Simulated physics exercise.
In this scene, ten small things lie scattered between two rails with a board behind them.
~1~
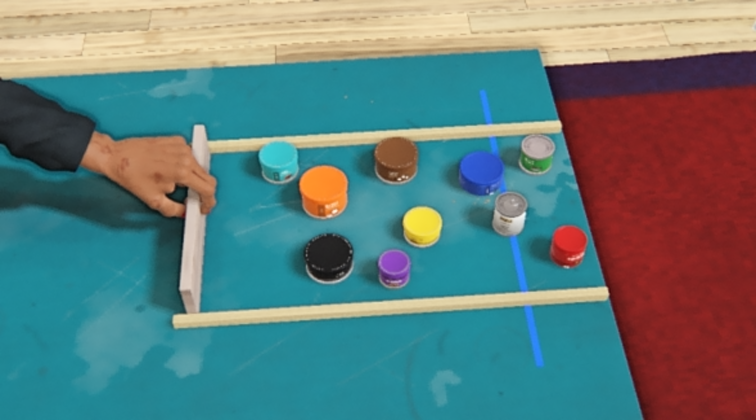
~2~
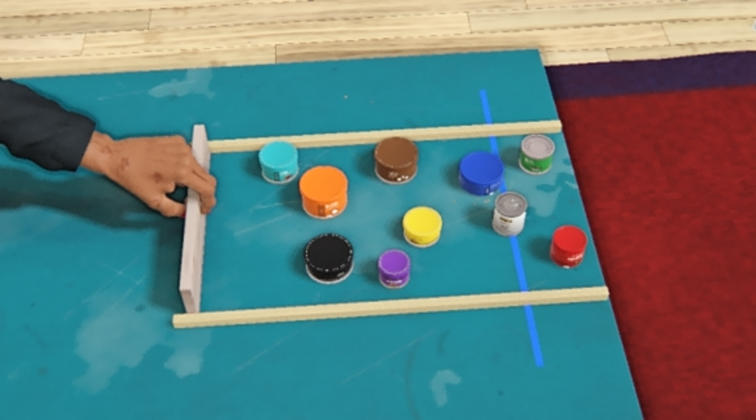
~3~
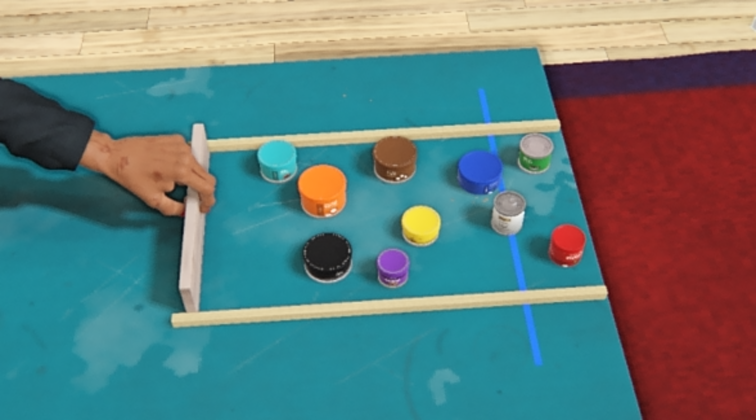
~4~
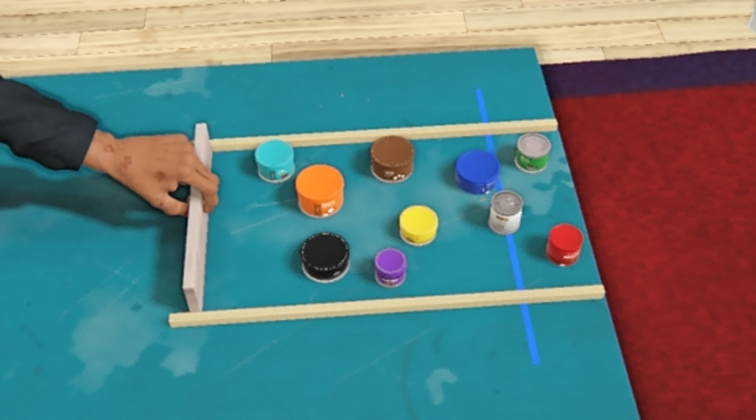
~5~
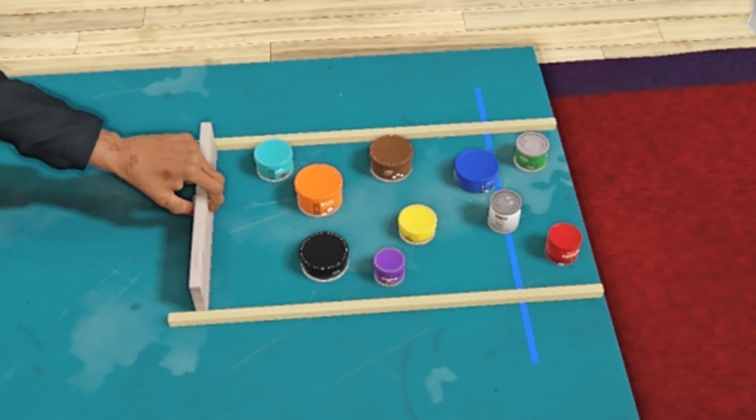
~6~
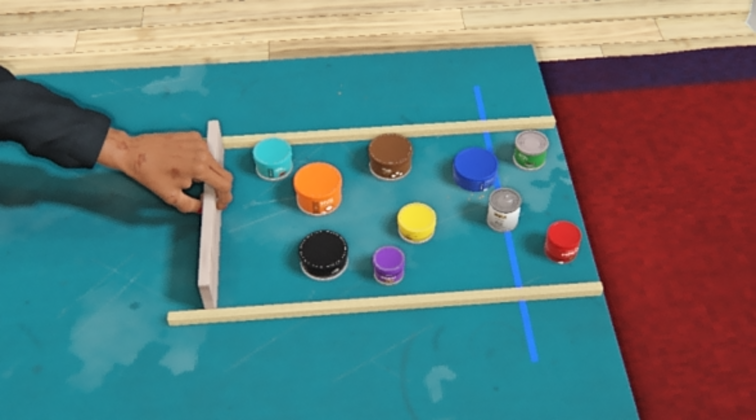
A hand held an upright board at the left end of two rails, then slid it slightly right toward ten scattered colourful tubs and tins, which stayed in place around a blue line.
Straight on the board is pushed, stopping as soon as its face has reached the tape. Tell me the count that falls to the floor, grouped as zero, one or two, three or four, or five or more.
The count is one or two.
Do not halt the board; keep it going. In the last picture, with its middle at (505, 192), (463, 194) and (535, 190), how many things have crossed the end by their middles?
By position: 1 / 0 / 5.
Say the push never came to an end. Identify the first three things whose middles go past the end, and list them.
Order, earliest first: Green tin, blue tub, red tub.
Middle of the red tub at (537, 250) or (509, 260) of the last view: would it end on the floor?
In the two tries the red tub is not knocked off and is not knocked off, in that order.
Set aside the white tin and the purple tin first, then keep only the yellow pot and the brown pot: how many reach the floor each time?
1 for the first case, 1 for the second.
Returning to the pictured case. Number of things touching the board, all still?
Number: 5.
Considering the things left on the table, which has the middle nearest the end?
That would be the blue tub.
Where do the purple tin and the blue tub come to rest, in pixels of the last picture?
Purple tin: About (534, 272); blue tub: About (565, 185).
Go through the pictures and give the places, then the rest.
The first picture shows red tub (568, 247); green tin (537, 155); white tin (510, 215); board (196, 215); tape (508, 211).
The second picture shows green tin (537, 155); purple tin (394, 270).
The third picture shows white tin (508, 213); turquoise tin (278, 162).
The fourth picture shows red tub (564, 245); black tin (325, 257).
The fifth picture shows green tin (532, 152); board (204, 213).
The sixth picture shows red tub (563, 243); green tin (531, 151); white tin (504, 210); board (212, 211); tape (502, 207).
Soon after, none off yet; red tub at rest near (563, 243); green tin at rest near (531, 151); white tin at rest near (504, 210).
Then, none off yet; red tub at rest near (563, 243); green tin moving near (534, 150); white tin at rest near (505, 210).
By the end, the number that fall off is one or two; fallen, green tin.
